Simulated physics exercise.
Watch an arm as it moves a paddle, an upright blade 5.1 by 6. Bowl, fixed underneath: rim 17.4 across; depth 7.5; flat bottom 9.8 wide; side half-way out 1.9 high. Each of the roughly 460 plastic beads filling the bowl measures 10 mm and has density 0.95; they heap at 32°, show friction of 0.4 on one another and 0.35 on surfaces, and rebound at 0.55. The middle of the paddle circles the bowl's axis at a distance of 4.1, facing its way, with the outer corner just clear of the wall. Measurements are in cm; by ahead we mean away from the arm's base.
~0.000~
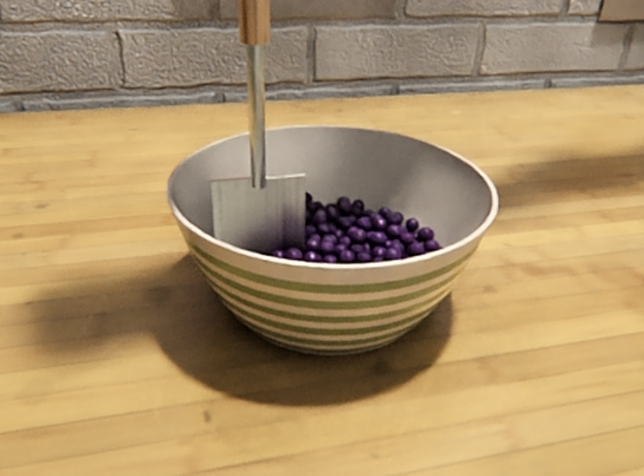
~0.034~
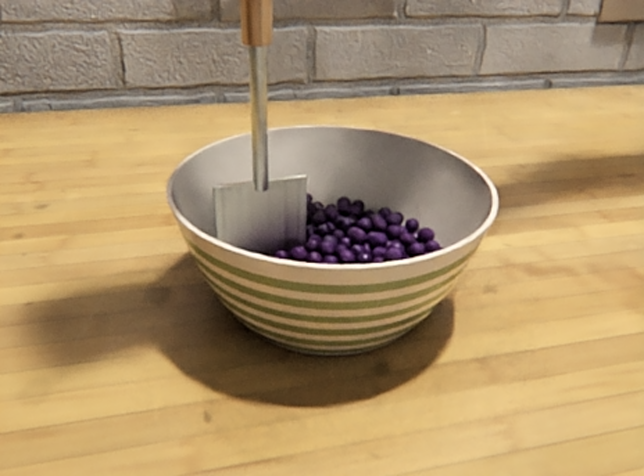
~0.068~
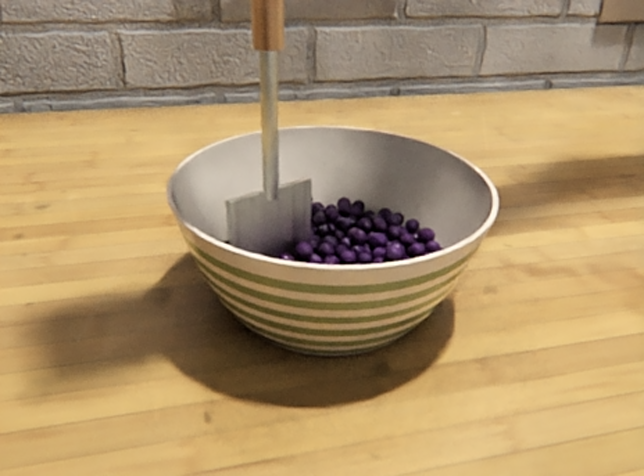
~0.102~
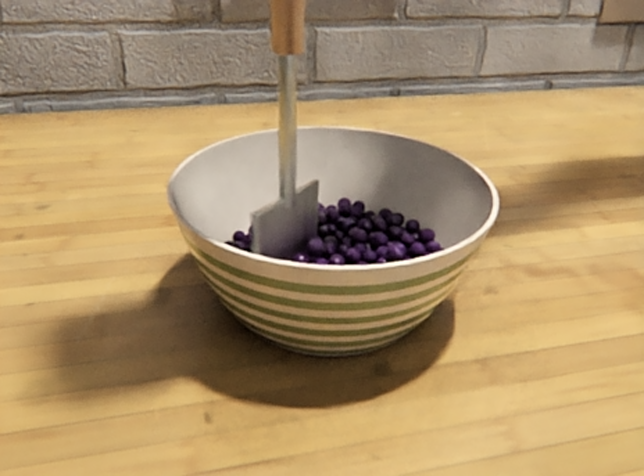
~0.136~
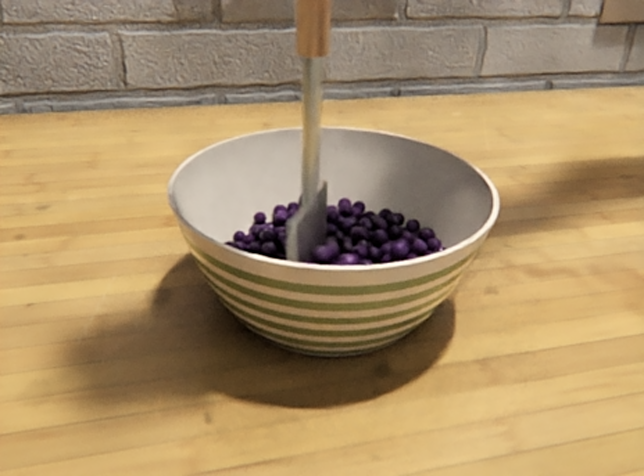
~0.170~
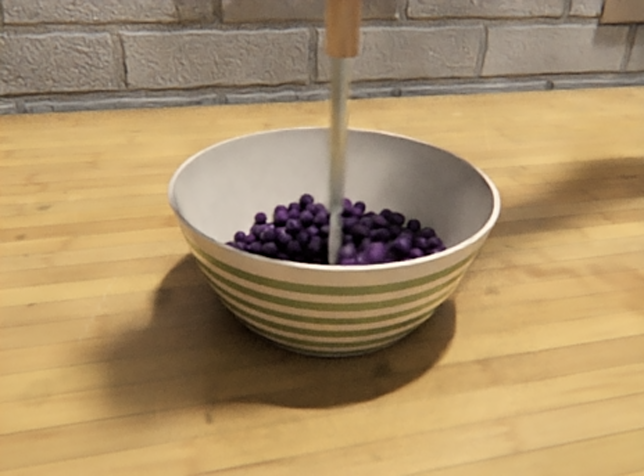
A flat paddle on a wooden handle swept through dark purple balls in a striped bowl, moving rightward from the left side toward the front middle and turning until its blade was edge-on.
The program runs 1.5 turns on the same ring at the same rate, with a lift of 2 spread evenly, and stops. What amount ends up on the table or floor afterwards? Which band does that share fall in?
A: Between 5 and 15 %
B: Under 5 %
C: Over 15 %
B.
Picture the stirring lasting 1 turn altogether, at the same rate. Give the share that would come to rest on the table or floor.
0 %.
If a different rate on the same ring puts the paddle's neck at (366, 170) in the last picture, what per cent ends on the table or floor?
About 0 per cent.
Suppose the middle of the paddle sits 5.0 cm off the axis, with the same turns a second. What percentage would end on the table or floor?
Then some 0 percent.
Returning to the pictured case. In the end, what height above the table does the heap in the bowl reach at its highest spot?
It reaches some 5.5 cm above the table.
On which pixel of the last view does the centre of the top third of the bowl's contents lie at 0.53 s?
About pixel (302, 197).
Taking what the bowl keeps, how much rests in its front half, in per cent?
I'd put it near 50 per cent.
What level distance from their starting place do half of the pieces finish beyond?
Something like 3 centimetres, give or take.
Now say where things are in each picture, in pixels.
The paddle neck at (258, 151), 0° round; upper third of the load around (341, 249), from x 220 to 440, top at y 200; 456 in the bowl, in the first frame.
The paddle neck at (260, 154), 7° round; upper third of the load around (335, 250), from x 220 to 440, top at y 200, in the second frame.
The paddle neck at (270, 161), 24° round; upper third of the load around (337, 252), from x 220 to 440, top at y 200, in the third frame.
The paddle neck at (288, 168), 41° round; upper third of the load around (338, 253), from x 220 to 440, top at y 200, in the fourth frame.
The paddle neck at (310, 172), 58° round; upper third of the load around (355, 255), from x 220 to 440, top at y 200, in the fifth frame.
The paddle neck at (336, 173), 76° round; upper third of the load around (366, 254), from x 225 to 440, top at y 200; 456 in the bowl, in the sixth frame.
After 0.53 s, 257° round, highest piece 8 above the table; 453 in the bowl, 2 on the table or floor, 1 in flight or on the tool.
After 0.89 s, 79° round, highest piece 7 above the table; 453 in the bowl, 3 on the table or floor.
After 1.27 s, 180° round, highest piece 5 above the table; 453 in the bowl, 3 on the table or floor.
After 1.97 s, 180° round, highest piece 5 above the table; 453 in the bowl, 3 on the table or floor.
In the end, 453 in the bowl, 3 on the table or floor. That is 1 % on the table or floor.
